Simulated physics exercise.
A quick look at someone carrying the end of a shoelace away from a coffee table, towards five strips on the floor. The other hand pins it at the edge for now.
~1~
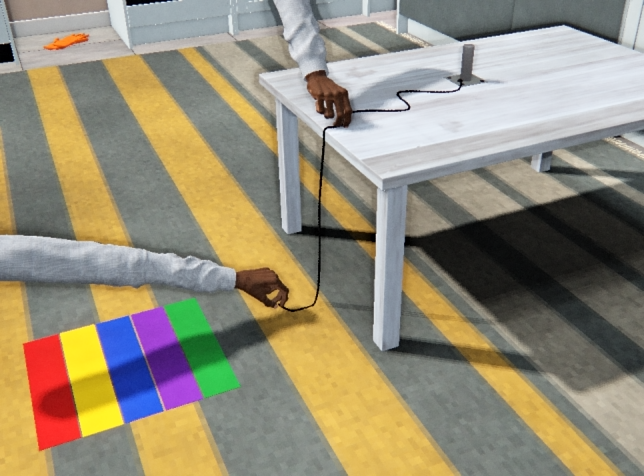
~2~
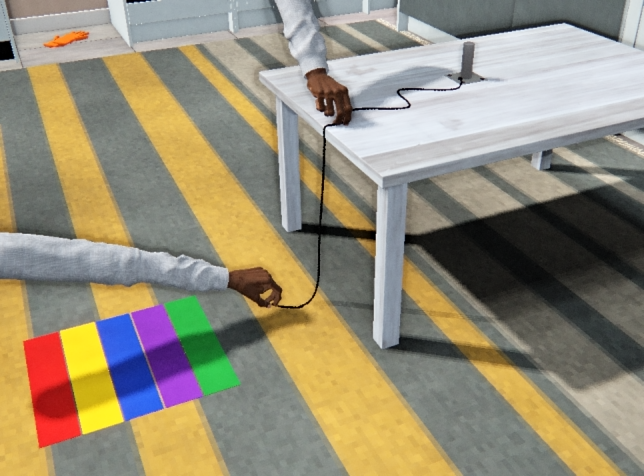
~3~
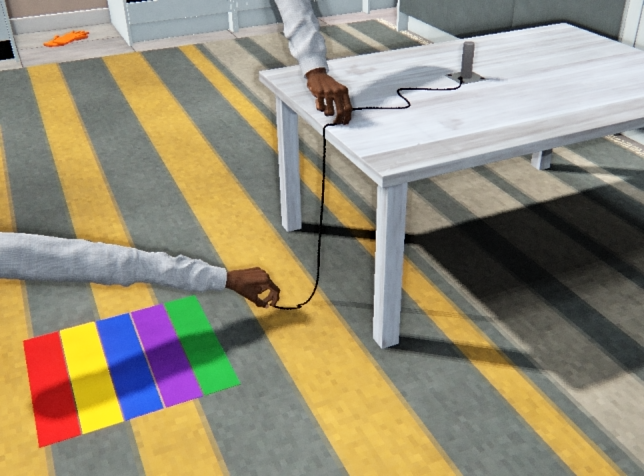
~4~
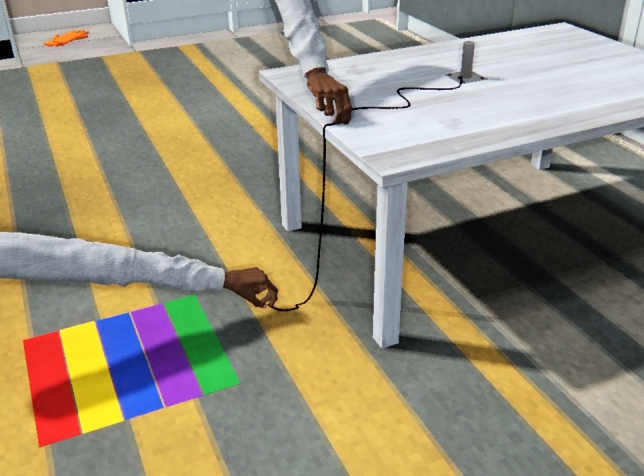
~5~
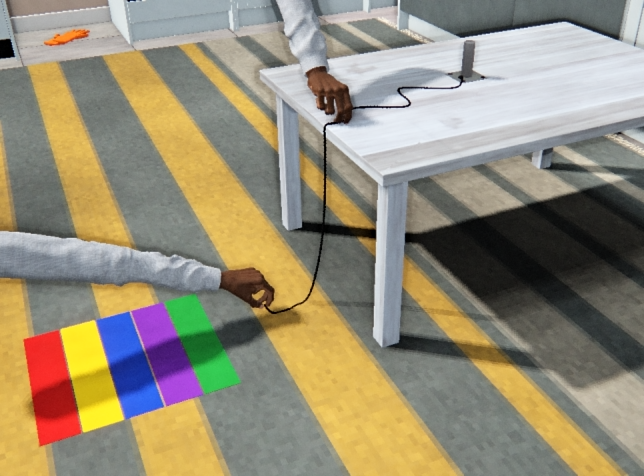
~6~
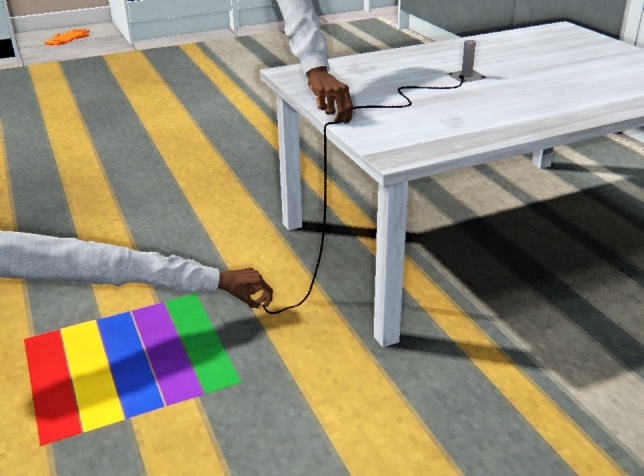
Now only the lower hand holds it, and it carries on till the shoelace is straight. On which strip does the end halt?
The end stops over the yellow strip.
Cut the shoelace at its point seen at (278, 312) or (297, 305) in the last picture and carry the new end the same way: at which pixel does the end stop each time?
Try by try, around (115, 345) and (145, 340).
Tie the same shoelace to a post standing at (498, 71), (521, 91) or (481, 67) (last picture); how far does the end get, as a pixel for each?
Near (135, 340), (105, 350) and (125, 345).
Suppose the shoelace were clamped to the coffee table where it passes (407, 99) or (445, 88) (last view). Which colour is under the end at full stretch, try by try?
It would be blue; yellow.
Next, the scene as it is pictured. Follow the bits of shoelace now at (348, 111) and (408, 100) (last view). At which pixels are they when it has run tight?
The first at (300, 134), the second at (367, 103).
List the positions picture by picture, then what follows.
The first frame shows end (279, 304); green (214, 374); purple (177, 385); blue (138, 397); yellow (98, 410); red (56, 423).
The second frame shows end (272, 304); shoelace through (453, 89) (404, 98) (358, 109) (324, 147) (320, 222) (317, 285).
The third frame shows end (270, 304).
The fourth frame shows end (268, 304); shoelace through (453, 89) (404, 98) (357, 109) (325, 146) (322, 221) (315, 285).
The fifth frame shows end (264, 305).
The sixth frame shows end (263, 305); shoelace through (454, 88) (404, 97) (358, 108) (326, 145) (325, 220) (312, 284).
A little later, end near (143, 338); over purple.
Next, end near (103, 350); over yellow.
When it is tight, end near (78, 357); over yellow. It gets as far as the yellow strip.
